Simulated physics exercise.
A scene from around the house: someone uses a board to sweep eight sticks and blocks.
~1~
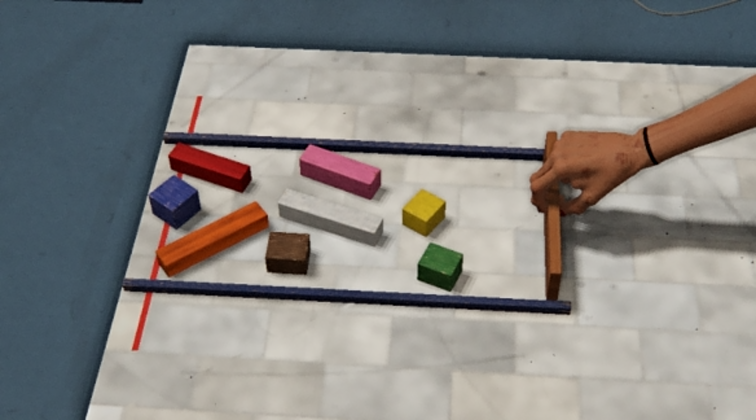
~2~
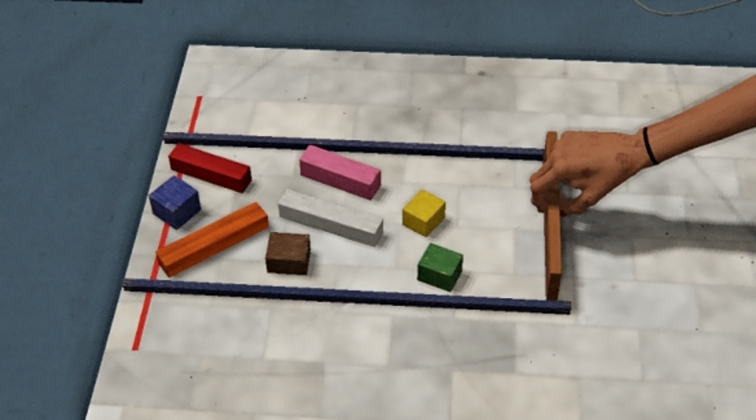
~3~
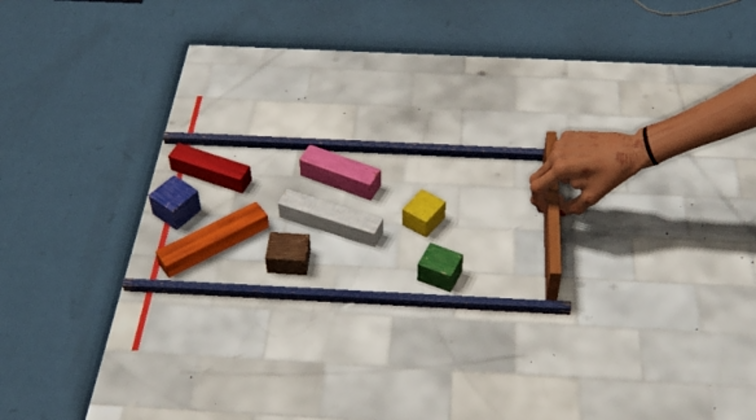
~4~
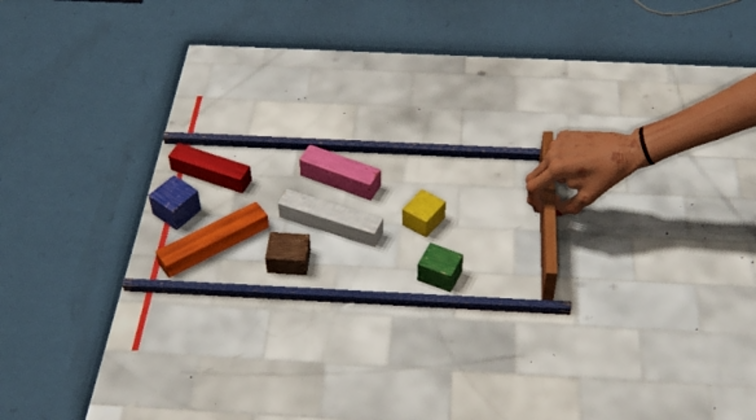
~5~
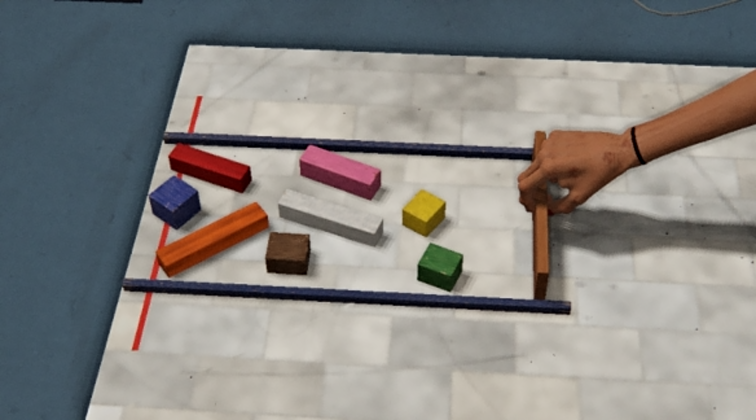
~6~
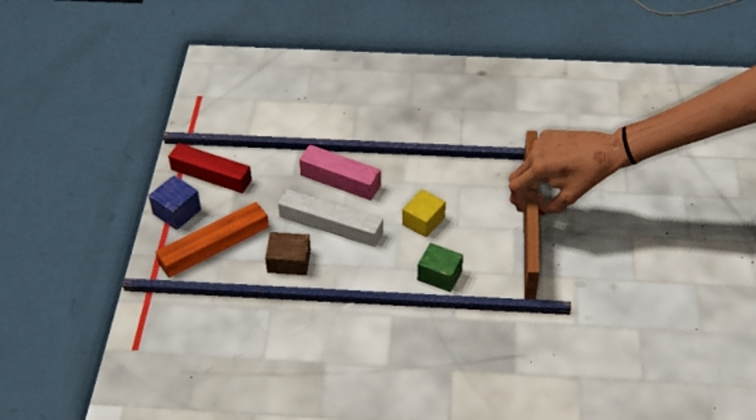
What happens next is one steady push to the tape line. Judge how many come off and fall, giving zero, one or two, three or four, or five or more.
The ones that fall? Five or more of them, I think.
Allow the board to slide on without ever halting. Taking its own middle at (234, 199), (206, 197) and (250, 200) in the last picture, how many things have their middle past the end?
In order, that gives 1, then 3, then 0.
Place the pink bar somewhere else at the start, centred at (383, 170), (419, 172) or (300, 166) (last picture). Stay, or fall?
The pink bar drops off; drops off; goes over.
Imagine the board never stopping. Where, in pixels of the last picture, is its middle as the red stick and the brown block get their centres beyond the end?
Around (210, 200) first and around (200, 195) second.
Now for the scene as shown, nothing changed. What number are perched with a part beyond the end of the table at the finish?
The count would be 2.
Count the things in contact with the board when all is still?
The count comes out at 1.
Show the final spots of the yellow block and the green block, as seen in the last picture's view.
Yellow block: (147, 192); green block: (137, 258).
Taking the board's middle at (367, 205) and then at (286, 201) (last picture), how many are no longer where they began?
One spot: 4. Other spot: 7.
Early on, none off yet; blue block at rest near (175, 203); red stick at rest near (210, 168); orange stick at rest near (213, 239).
Finally, the number that fall off is five or more; lost, pink bar, white bar, brown block, orange stick, red stick and blue block.
